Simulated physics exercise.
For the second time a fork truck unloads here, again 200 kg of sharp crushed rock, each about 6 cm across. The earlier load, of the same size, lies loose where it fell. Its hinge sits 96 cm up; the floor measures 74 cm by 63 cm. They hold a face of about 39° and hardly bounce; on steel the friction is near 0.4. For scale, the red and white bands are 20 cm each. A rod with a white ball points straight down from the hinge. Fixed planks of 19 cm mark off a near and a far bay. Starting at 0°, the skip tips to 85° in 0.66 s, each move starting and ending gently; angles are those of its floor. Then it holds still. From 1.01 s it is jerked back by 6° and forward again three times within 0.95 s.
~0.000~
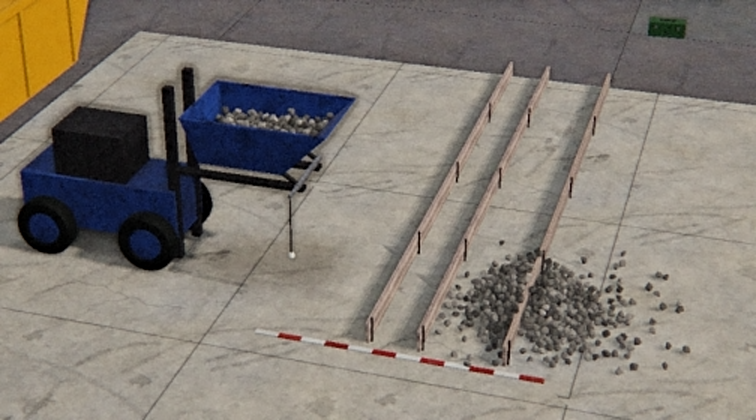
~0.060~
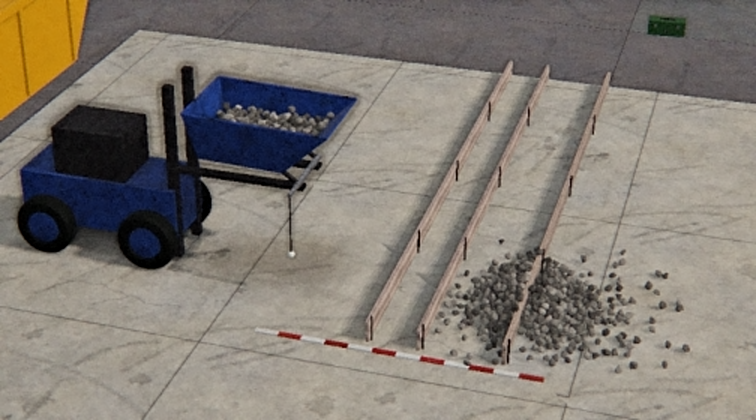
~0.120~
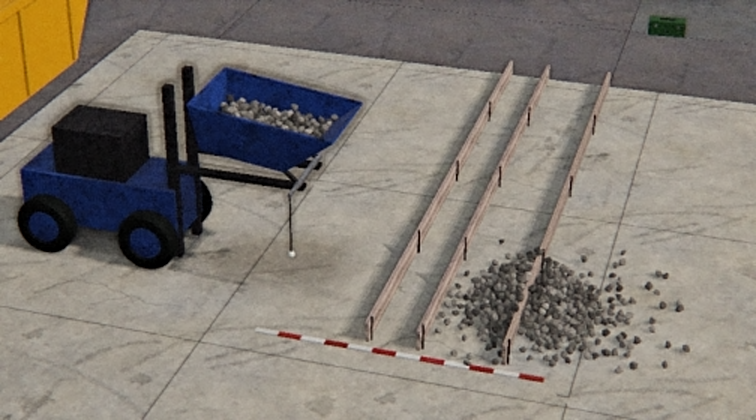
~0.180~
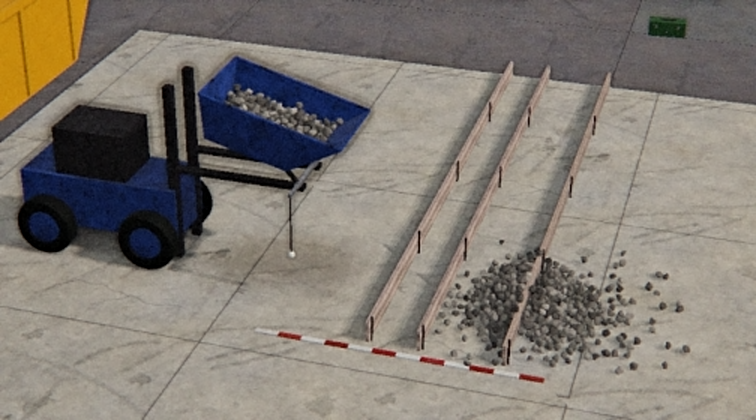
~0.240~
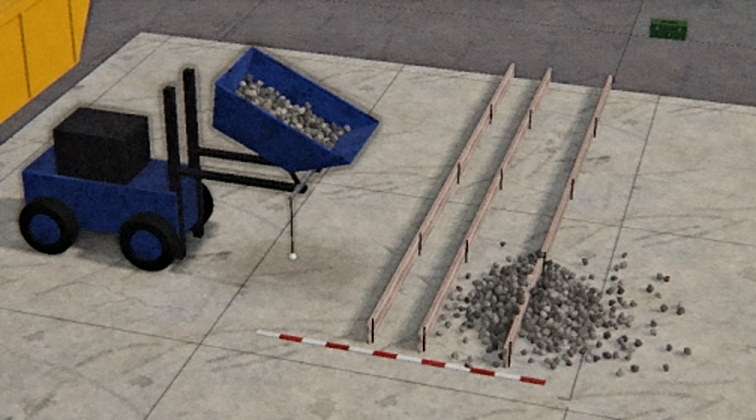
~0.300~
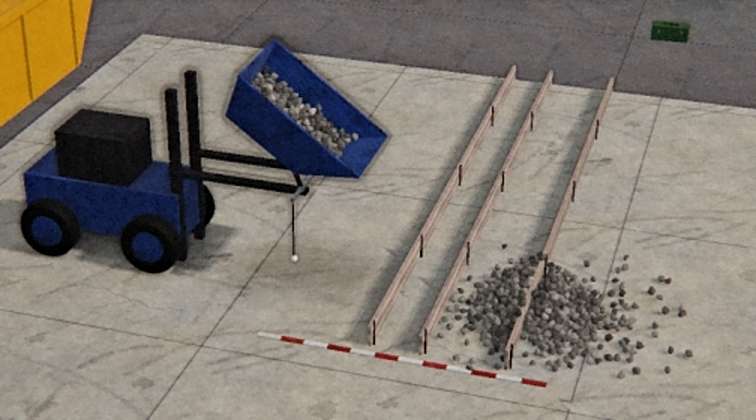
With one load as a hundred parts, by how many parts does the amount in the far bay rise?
Some 29 per cent is added.
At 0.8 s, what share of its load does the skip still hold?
About 90 per cent.
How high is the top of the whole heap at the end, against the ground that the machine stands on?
Some 30 cm above that level.
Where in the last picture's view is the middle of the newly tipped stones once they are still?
Their middle is at about (436, 286).
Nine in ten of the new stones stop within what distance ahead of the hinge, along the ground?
About 160 cm.
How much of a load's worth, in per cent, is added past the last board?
About 0 per cent.
After 0.5 s the floor is at 72°; in per cent of one load, 100 in the skip, 49 in the far bay, 51 past the last board; the foremost stones are at (673, 327).
After 0.8 s the floor is at 85°; in per cent of one load, 88 in the skip, 8 short of the bays, 3 in the near bay, 49 in the far bay, 51 past the last board; the foremost stones are at (673, 327).
After 2.4 s the floor is at 85°; in per cent of one load, 0 in the skip, 1 short of the bays, 69 in the near bay, 78 in the far bay, 52 past the last board; the foremost stones are at (673, 327).
After 4.7 s the floor is at 85°; in per cent of one load, 0 in the skip, 1 short of the bays, 69 in the near bay, 78 in the far bay, 52 past the last board; the foremost stones are at (673, 327). Net gain in the far bay, 29.
